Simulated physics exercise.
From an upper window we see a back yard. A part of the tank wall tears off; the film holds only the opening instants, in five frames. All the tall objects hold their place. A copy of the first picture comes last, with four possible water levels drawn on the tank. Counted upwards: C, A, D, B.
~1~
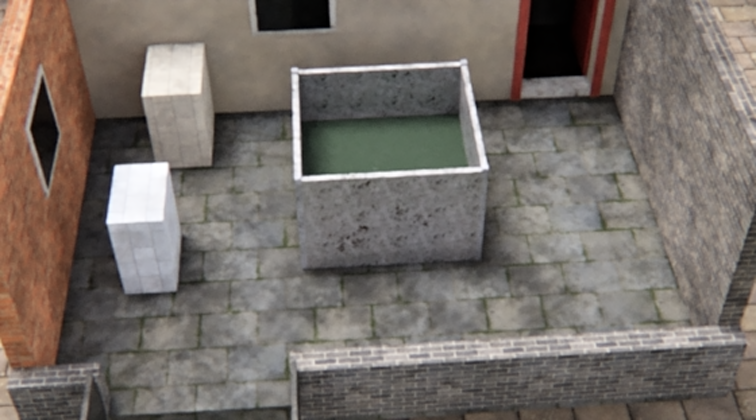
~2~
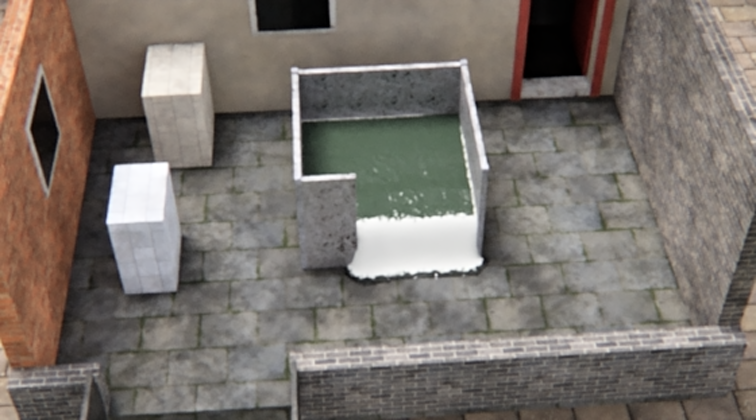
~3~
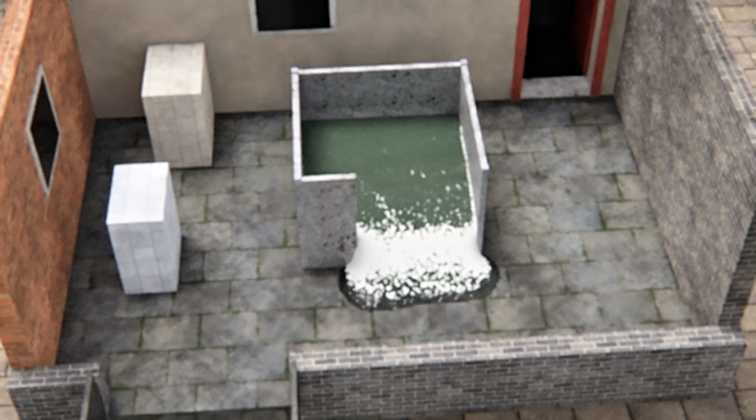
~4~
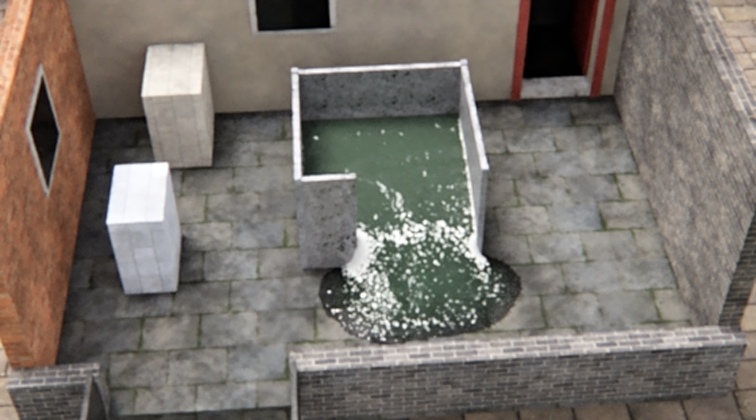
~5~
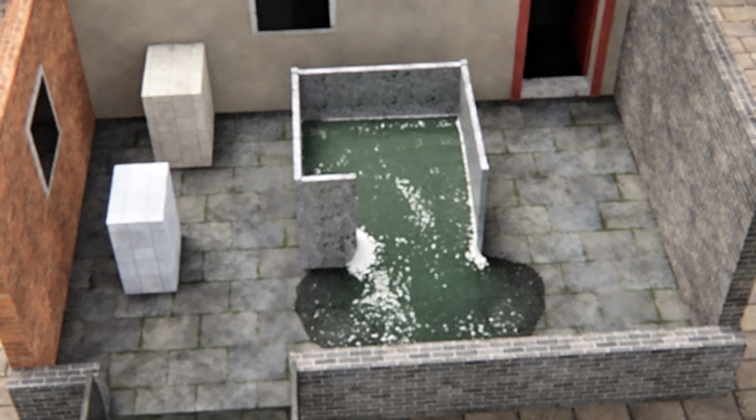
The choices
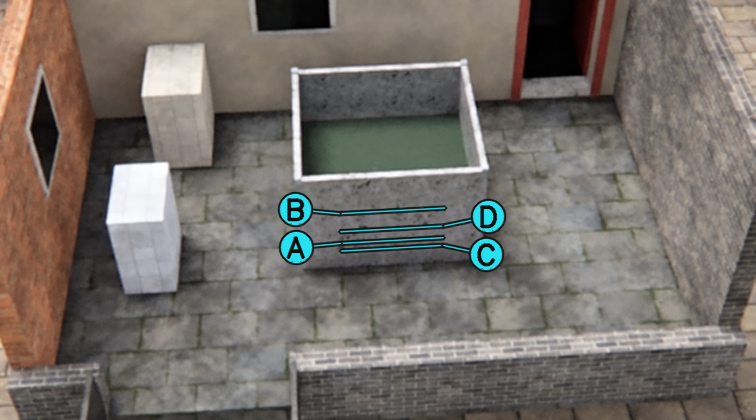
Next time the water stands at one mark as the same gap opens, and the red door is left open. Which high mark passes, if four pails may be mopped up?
Mark D just does it.
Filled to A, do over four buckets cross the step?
No, that is safe.
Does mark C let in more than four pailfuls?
No, not at all.
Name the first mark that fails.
B.
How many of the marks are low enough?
Three of the four.
On the marked copy, A at (392, 240); B at (392, 210); C at (392, 248); D at (392, 228); from the bottom up C, A, D, B.
With A, nothing gets over.
With B, about 10 bucketfuls get in.
With C, nothing gets over.
With D, a bucket or two gets in.
